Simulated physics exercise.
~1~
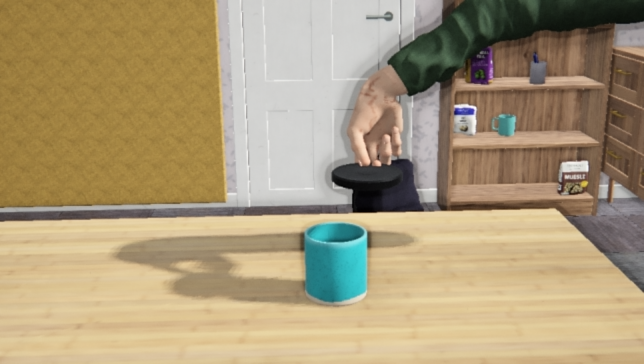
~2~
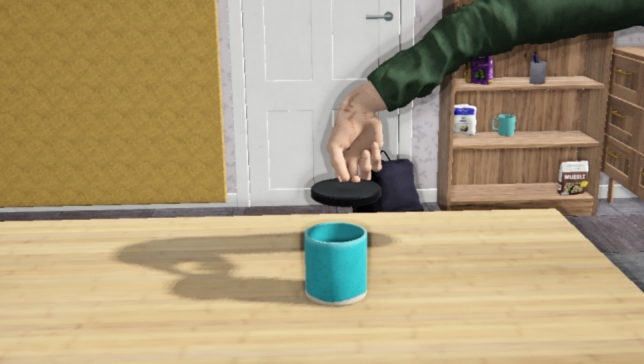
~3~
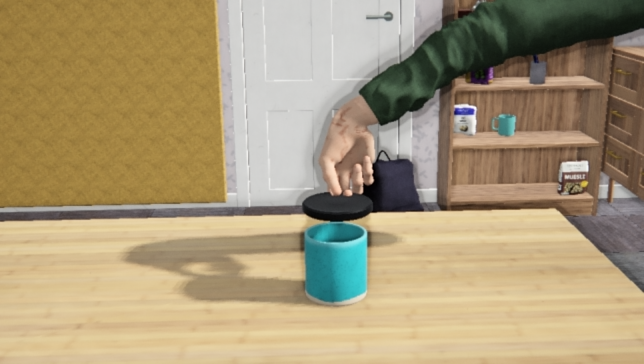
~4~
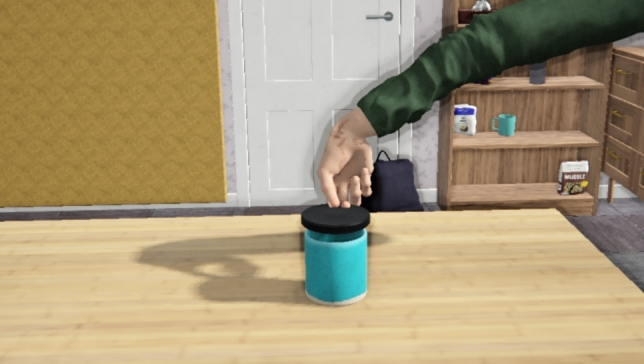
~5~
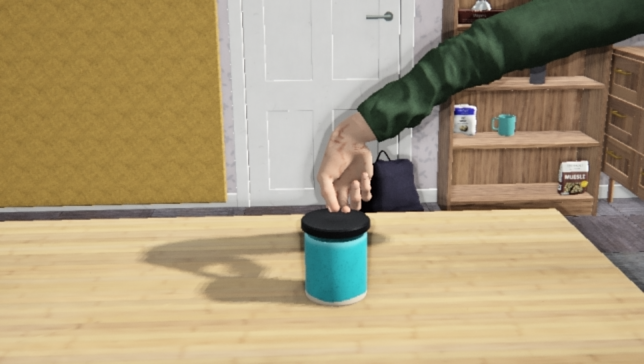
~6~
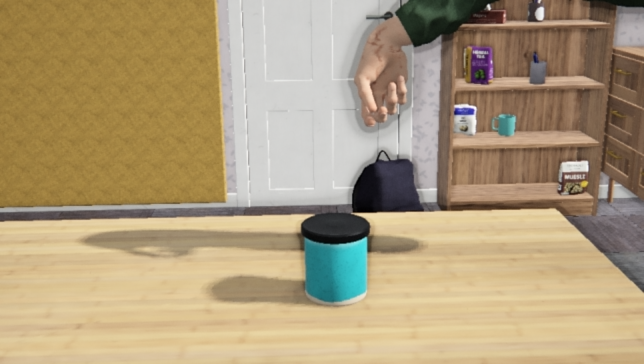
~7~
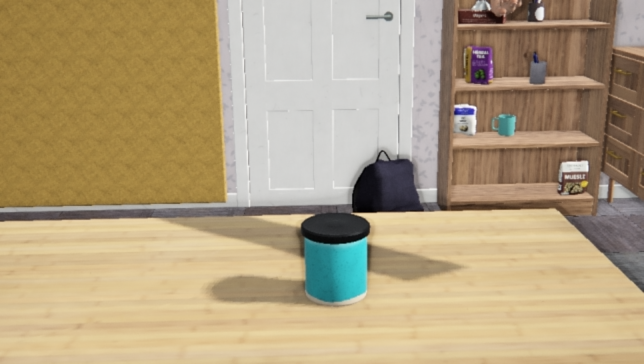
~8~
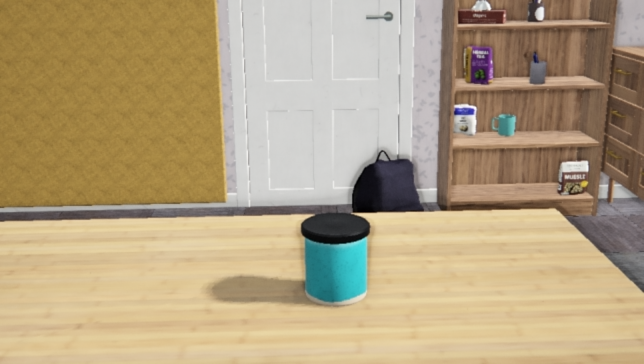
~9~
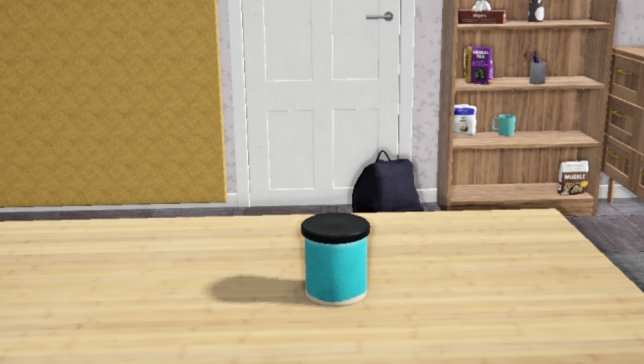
An arm in a dark green sleeve reaches in from the upper right, holding a flat, round black lid above a pale wooden table, seen from a still viewpoint slightly above the tabletop. A turquoise pot stands open near the middle, with a yellow wall panel, a white door, a dark bag and a wooden bookcase behind. The hand carries the lid left and down until it is over the pot, then lowers it onto the rim. The fingers let go, and the arm withdraws toward the upper right and out of view. The lid stays resting on the rim, covering the opening, as the pot stands still.
